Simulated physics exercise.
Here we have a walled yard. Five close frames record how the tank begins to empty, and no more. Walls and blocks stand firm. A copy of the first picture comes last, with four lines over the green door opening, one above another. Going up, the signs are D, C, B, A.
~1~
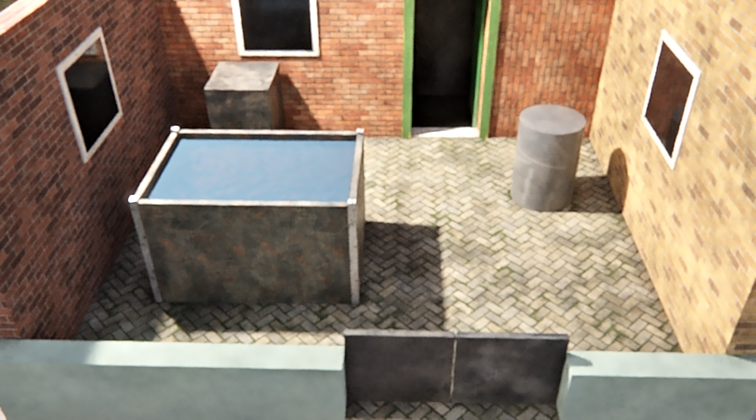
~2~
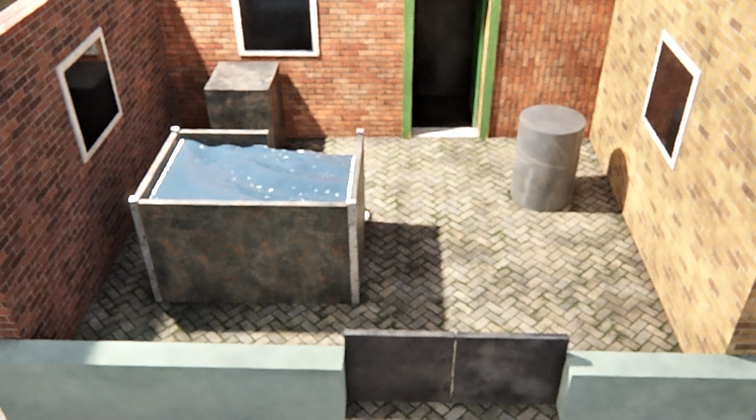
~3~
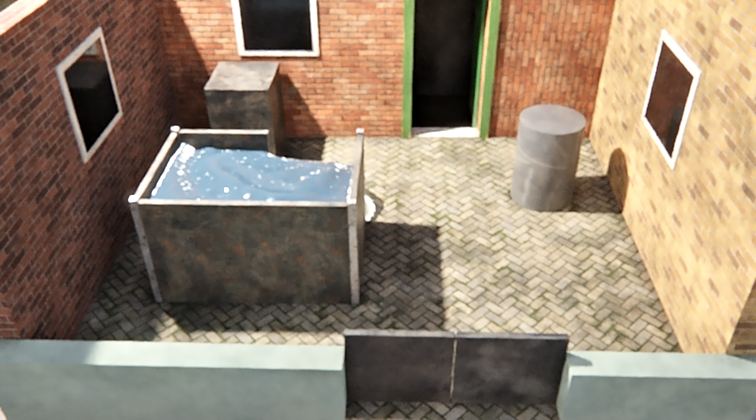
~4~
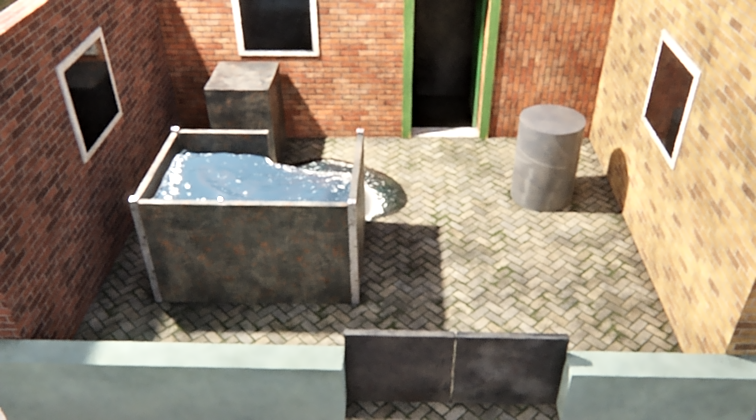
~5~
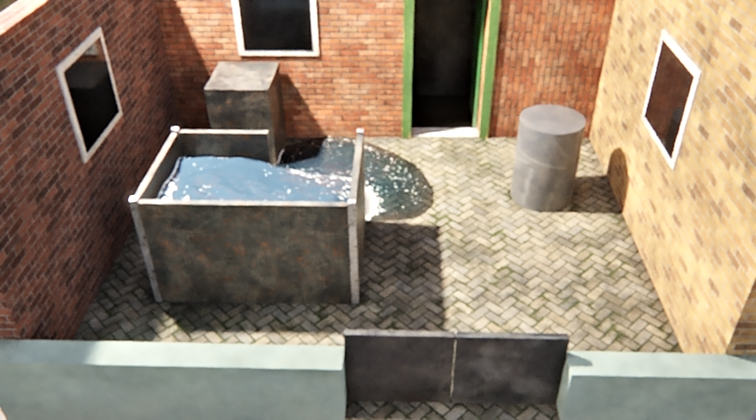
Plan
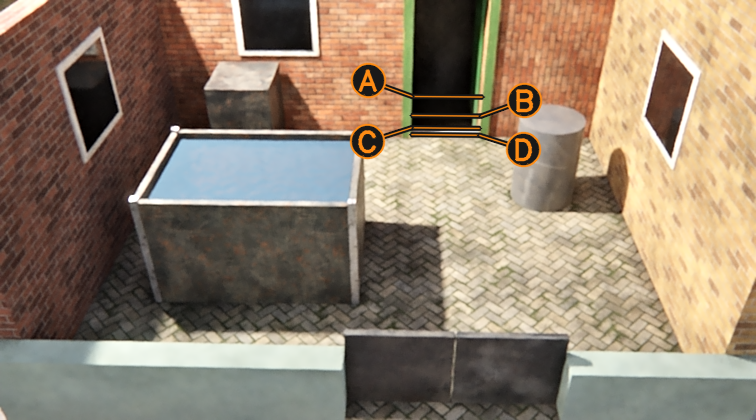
At the start, a rectangular tank of still blue water stands in a brick-walled yard with a green doorway, a grey barrel and a shut gate. The water turns choppy and its level drops, then a foamy sheet emerges behind the tank and spreads right across the paving.
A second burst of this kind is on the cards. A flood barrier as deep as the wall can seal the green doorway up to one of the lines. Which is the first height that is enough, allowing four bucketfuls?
B.
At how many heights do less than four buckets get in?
Two.
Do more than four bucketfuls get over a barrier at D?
Yes, that goes wrong.
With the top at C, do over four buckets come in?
Yes, that goes wrong.
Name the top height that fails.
C it is.
In orange, A at (447, 96); B at (446, 115); C at (445, 128); D at (445, 134); from the bottom up D, C, B, A.
For height A, nothing gets over.
For height B, a bucket or two gets in.
For height C, about 12 bucketfuls get in.
For height D, dozens of bucketfuls pour in.
